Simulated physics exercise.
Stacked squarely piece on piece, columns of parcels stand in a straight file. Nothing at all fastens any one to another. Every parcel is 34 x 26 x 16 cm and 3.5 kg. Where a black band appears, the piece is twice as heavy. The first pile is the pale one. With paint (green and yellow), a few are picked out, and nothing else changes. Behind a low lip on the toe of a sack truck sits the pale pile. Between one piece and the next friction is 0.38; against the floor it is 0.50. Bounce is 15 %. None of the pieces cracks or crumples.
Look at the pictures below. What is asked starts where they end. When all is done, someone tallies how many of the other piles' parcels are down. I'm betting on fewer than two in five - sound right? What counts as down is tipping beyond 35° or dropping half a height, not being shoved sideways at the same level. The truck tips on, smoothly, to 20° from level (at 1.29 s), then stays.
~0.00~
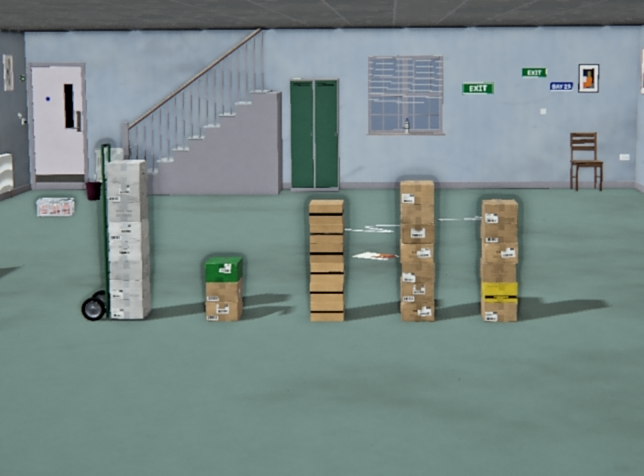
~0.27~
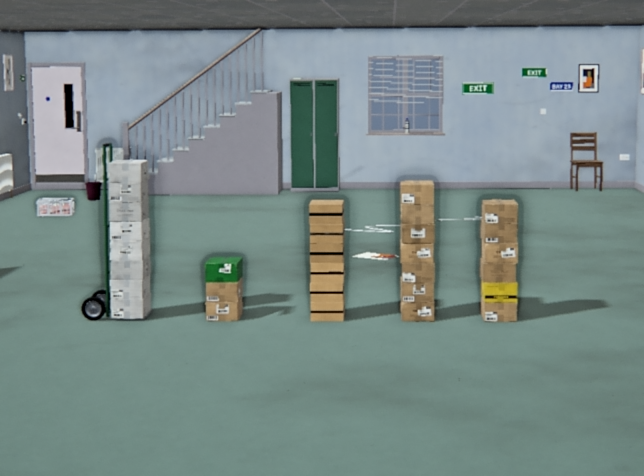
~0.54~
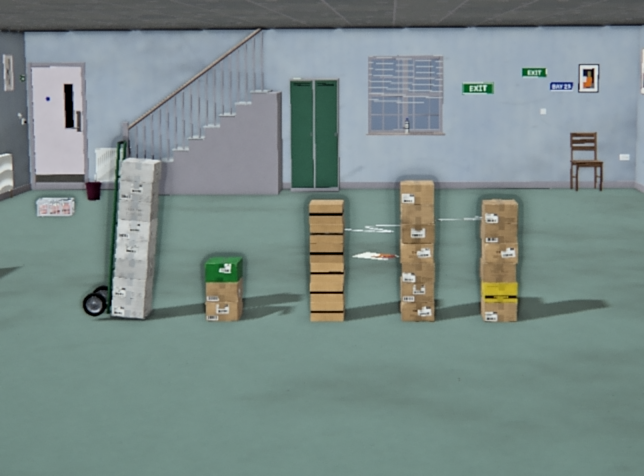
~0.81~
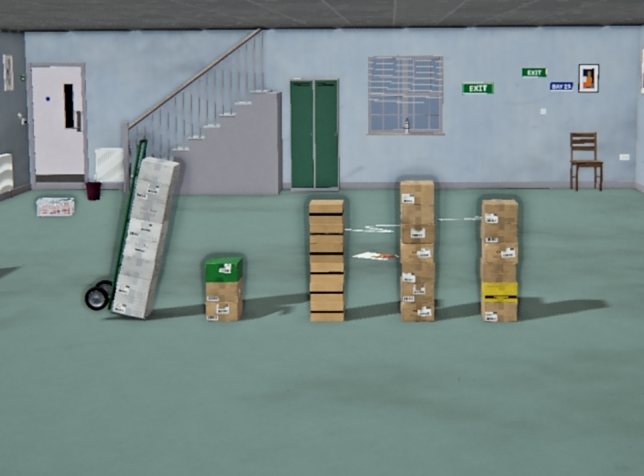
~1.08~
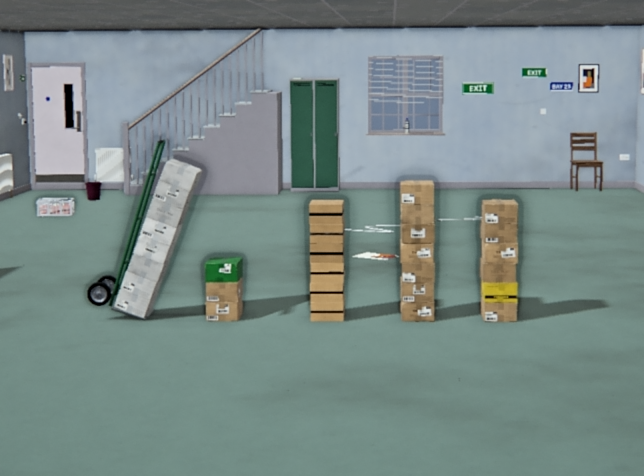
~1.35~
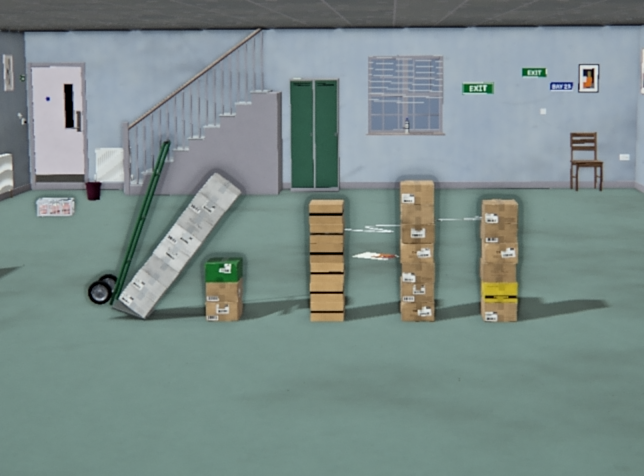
Yes, fewer than two in five.
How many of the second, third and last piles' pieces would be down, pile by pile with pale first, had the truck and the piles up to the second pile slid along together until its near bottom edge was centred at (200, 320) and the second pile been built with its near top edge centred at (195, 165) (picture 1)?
Result: Second pile 7, third pile 6, last pile 5.
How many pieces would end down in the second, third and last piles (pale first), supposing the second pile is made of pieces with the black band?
Then second 0, third 0, last 0.
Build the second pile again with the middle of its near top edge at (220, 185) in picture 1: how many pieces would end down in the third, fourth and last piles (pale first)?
In that case third 5, fourth 6, last 5.
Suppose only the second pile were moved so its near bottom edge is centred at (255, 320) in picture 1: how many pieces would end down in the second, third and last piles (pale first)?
Second 0, third 0, last 0 down.
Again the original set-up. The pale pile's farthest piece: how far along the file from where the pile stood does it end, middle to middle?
I'd say close to 140 cm along.
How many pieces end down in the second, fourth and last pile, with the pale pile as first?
Counts - second: 1, fourth: 0, last: 0.
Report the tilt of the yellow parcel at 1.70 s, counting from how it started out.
About 0 degrees.
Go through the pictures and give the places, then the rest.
In the first frame (each place is the centre of the face we see best), truck frame (104, 181) 0° forward; yellow parcel (501, 293); green parcel (221, 273); the others all in place.
In the second frame, truck frame (105, 180) 1° forward; green parcel (221, 273).
In the third frame, truck frame (117, 178) 5° forward, top of the pale pile leaning 5°; green parcel (221, 273); the others all in place.
In the fourth frame, truck frame (134, 176) 12° forward, top of the pale pile leaning 12°; green parcel (221, 273); the others all in place.
In the fifth frame, truck frame (149, 176) 18° forward, top of the pale pile leaning 21°; green parcel (221, 273); the others all in place.
In the sixth frame, truck frame (154, 176) 20° forward, top of the pale pile leaning 38°; green parcel (221, 273); yellow parcel (501, 293); the others all in place.
By 1.46 s, 8 of the pale pile down; none of the 22 other parcels down.
By 1.70 s, 8 of the pale pile down; none of the 22 other parcels down, 3 disturbed; green parcel tilted 4°.
When it is over (2.5 s), 8 of the pale pile down; 1 of the 22 other parcels down; green parcel tilted 54°; yellow parcel unmoved. That is 5 per cent. In pixels of the last frame, middles, green parcel near (254, 276), yellow parcel near (499, 289).
